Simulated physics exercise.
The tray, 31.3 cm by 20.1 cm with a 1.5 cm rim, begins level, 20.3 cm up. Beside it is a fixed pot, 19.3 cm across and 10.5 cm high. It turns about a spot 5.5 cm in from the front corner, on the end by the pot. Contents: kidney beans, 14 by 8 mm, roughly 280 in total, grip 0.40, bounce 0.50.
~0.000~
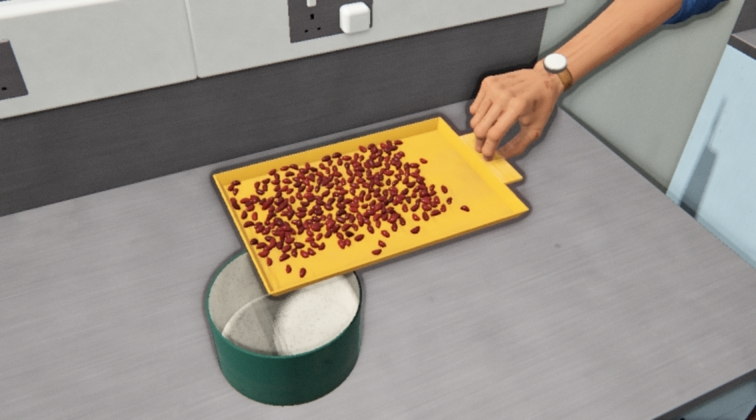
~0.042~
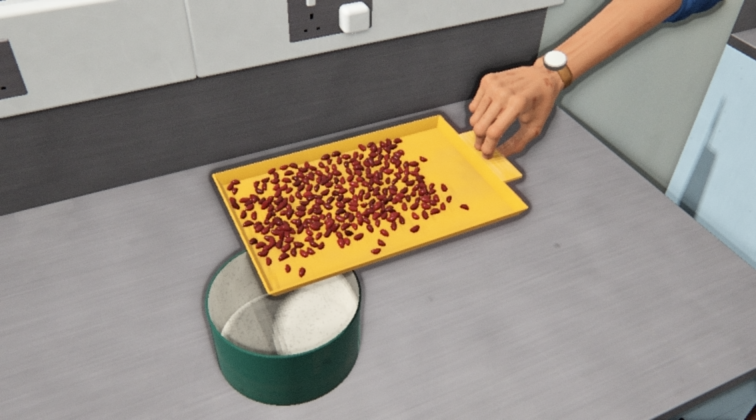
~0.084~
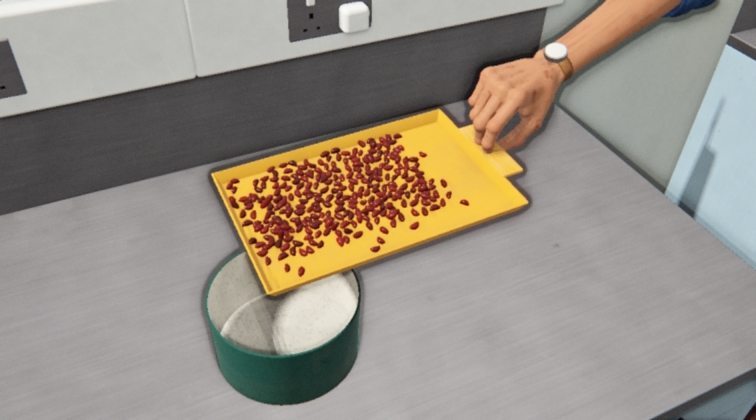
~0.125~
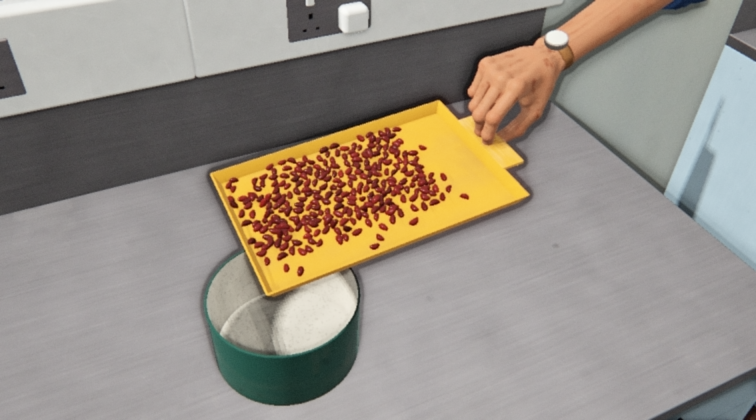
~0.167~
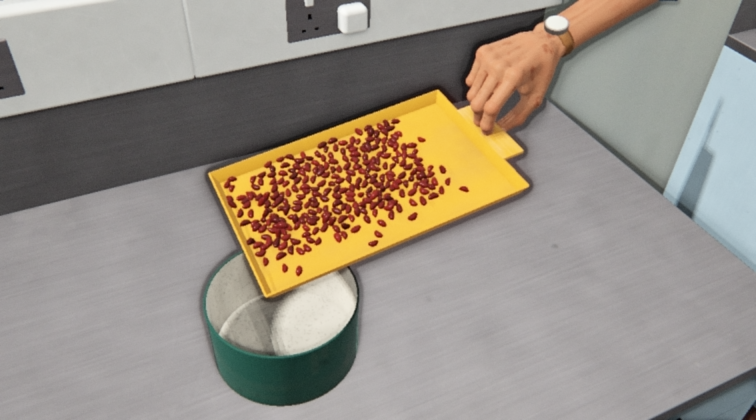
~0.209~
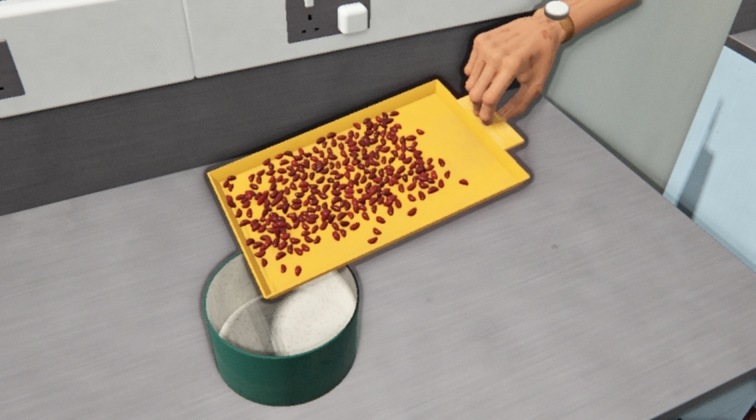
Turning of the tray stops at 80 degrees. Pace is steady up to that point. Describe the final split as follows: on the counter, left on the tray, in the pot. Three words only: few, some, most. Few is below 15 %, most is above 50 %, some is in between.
Counter - most, tray - few, pot - some.
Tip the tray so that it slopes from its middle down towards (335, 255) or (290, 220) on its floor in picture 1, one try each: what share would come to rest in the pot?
About 15 and 30 per cent.
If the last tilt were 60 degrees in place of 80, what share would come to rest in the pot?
Roughly 15 %.
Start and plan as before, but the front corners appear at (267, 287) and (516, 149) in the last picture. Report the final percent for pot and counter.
Final per cent - pot 15, counter 80.
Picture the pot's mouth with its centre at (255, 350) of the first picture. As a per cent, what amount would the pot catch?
Estimate: ~ 75 %.
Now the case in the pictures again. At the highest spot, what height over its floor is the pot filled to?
About 1.0 centimetres.
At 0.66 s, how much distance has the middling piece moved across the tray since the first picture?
About 7 cm.
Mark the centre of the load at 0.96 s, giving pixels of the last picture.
Estimated centre of load: Around (227, 296).
After 0.66 s, tilt 44 degrees; the tray holds 100 %, the pot 0 %.
Then, at 0.96 s, tilt 66 degrees; the tray holds 35 %, the pot 5 %.
After 1.36 s, tilt 80 degrees; the tray holds 0 %, the pot 20 %.
At rest (2.6 s), counter 80 %, tray 0 %, pot 20 %.
